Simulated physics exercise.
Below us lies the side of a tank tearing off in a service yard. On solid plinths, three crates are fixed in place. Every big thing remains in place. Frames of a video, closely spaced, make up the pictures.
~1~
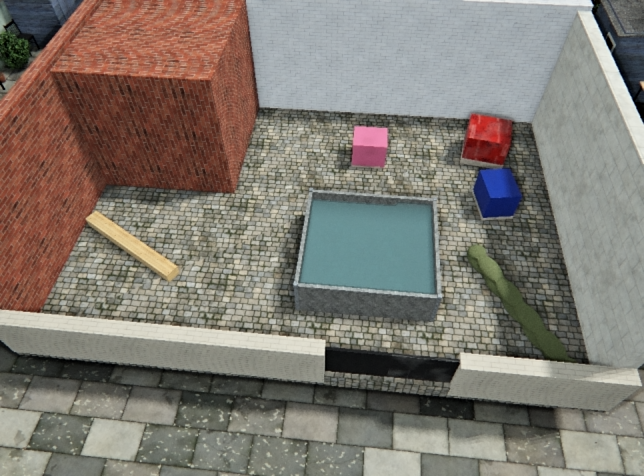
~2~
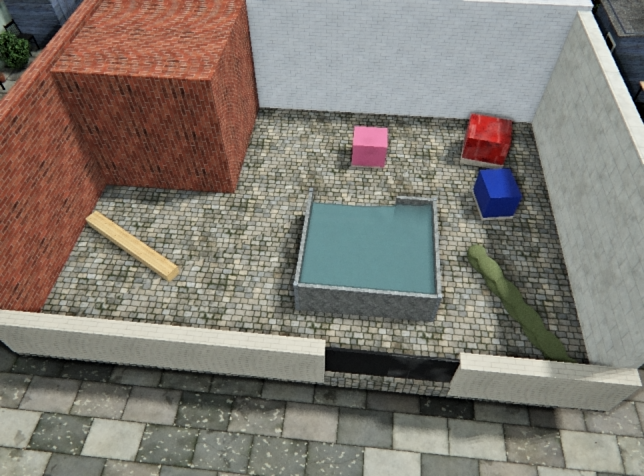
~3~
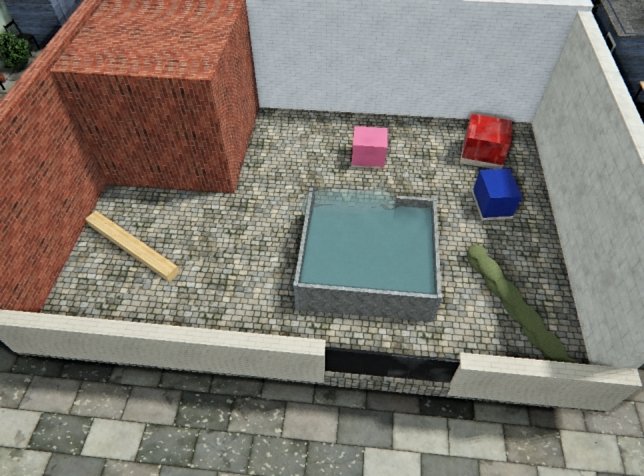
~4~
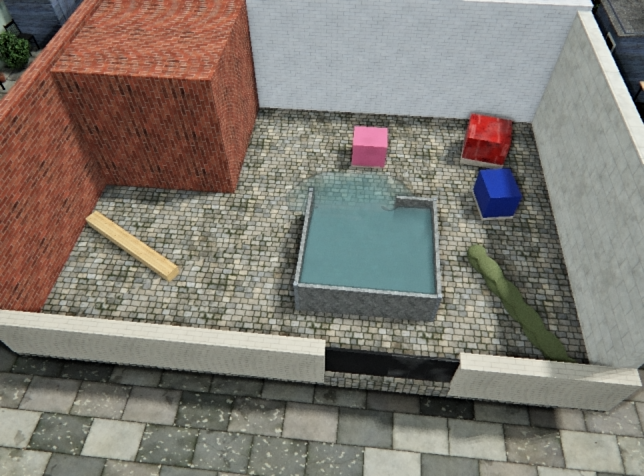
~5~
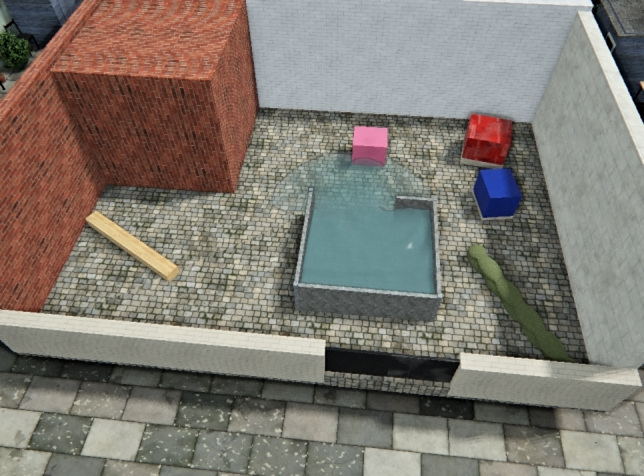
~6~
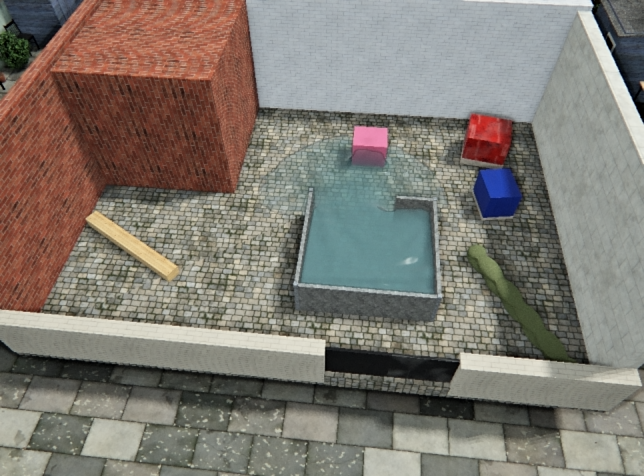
Water pours through a gap that opens in the far side of a grey, square-cornered tank, spreading in a thin, clear fan over the cobbles toward the pink block and the left. The walled yard is seen from above by a still camera, with a large red brick block at the upper left. A pale beam lies left, red and blue boxes sit at right above a long green object, and all stay put.
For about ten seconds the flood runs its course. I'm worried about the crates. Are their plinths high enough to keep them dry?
The blue crate is within reach. The pink crate is within reach. The red crate is within reach.
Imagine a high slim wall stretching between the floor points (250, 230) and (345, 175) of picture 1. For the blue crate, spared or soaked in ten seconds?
Blue gets flooded.
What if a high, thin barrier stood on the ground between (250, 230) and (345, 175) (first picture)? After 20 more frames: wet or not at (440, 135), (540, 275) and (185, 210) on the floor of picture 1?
Taking the three spots in order: Soaked, soaked, spared.
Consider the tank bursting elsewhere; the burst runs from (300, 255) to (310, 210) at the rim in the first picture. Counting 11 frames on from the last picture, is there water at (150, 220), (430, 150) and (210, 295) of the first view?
Soaked, untouched, soaked.
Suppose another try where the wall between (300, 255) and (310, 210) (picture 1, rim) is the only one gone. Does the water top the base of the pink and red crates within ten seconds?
First the pink crate: It gets reached; then the red crate: It is never reached.
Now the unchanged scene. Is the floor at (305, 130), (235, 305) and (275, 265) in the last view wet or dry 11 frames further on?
In that order: Under water, clear, not flooded.
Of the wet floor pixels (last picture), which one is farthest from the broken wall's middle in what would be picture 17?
Close to (529, 123).
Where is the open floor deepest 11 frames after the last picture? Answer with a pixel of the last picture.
I'd mark about pixel (257, 122).
A moment on, water covers 25 % of the floor; the blue crate water round its plinth, the pink crate water round its plinth, the red crate water round its plinth.
Next, water covers 35 % of the floor; the blue crate water round its plinth, the pink crate water round its plinth, the red crate water round its plinth.
Then, water covers 45 % of the floor; the blue crate water round its plinth, the pink crate water round its plinth, the red crate water round its plinth.
Later, water covers 70 % of the floor; the blue crate water round its plinth, the pink crate water round its plinth, the red crate water round its plinth.
In the end, water covers 90 % of the floor; the blue crate was topped, the pink crate was topped, the red crate was topped.
